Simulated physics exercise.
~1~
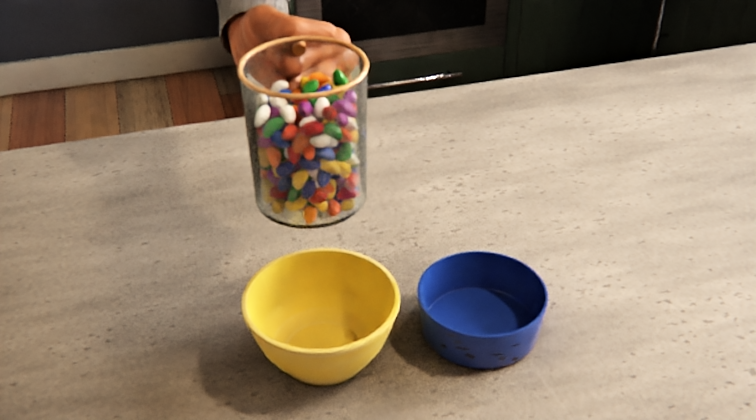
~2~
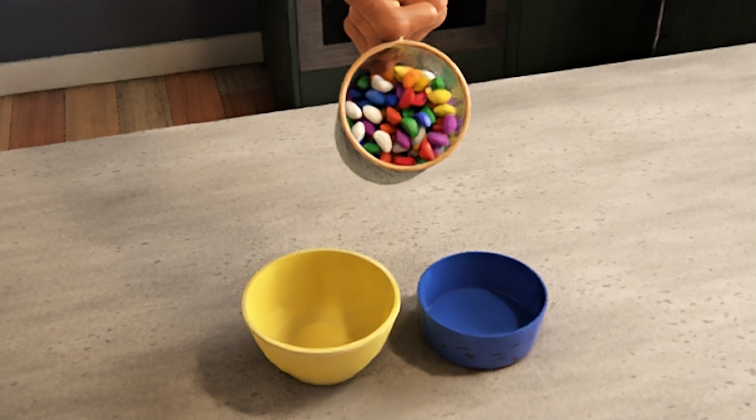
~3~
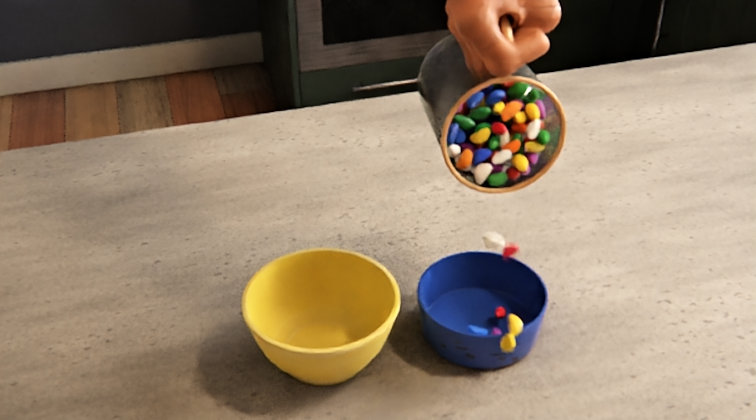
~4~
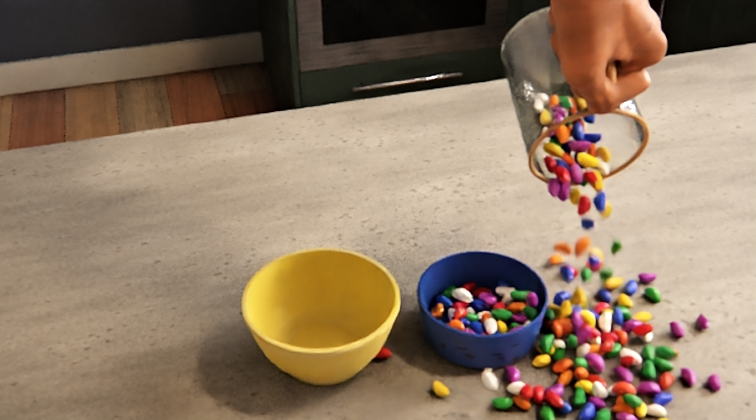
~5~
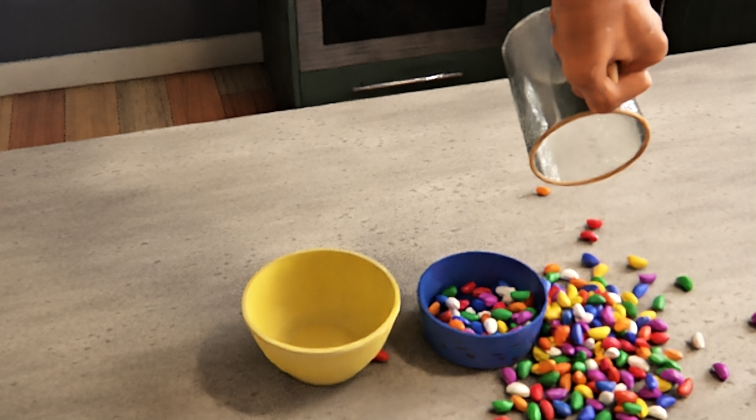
A hand tips a glass of colorful jelly beans, filling part of the blue dish and spilling most onto the table.
